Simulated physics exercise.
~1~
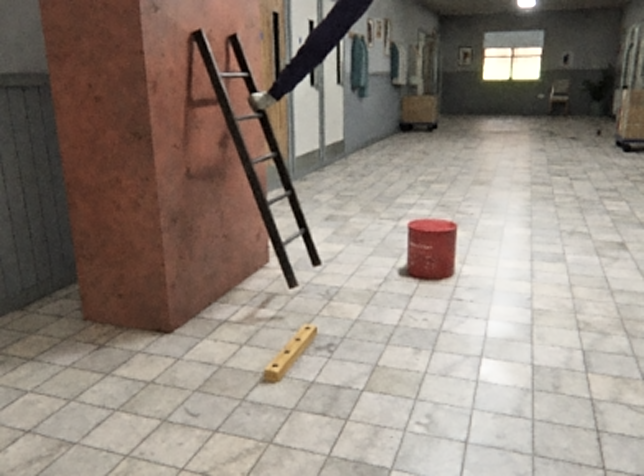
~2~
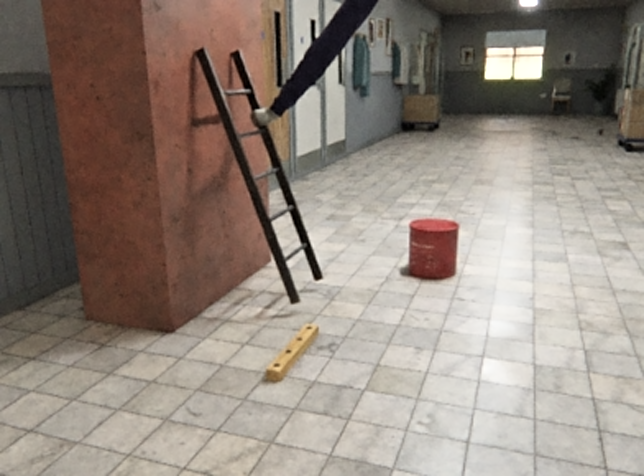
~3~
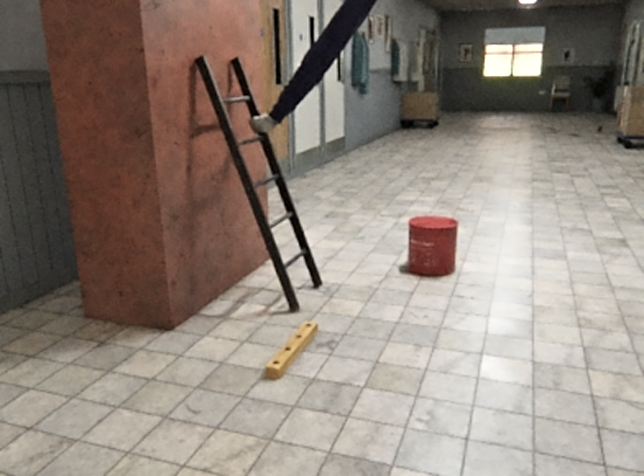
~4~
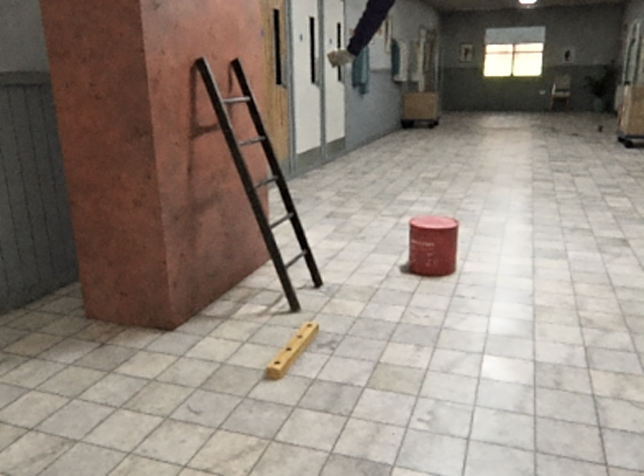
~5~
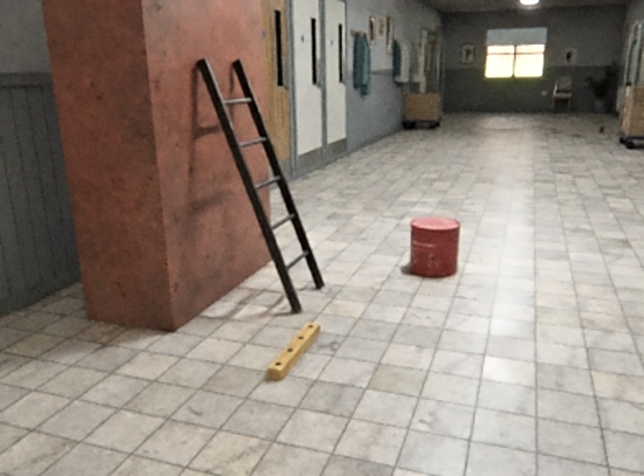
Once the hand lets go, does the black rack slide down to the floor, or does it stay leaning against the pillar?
The black rack stays leaning against the pillar after the hand has let go and drawn away.
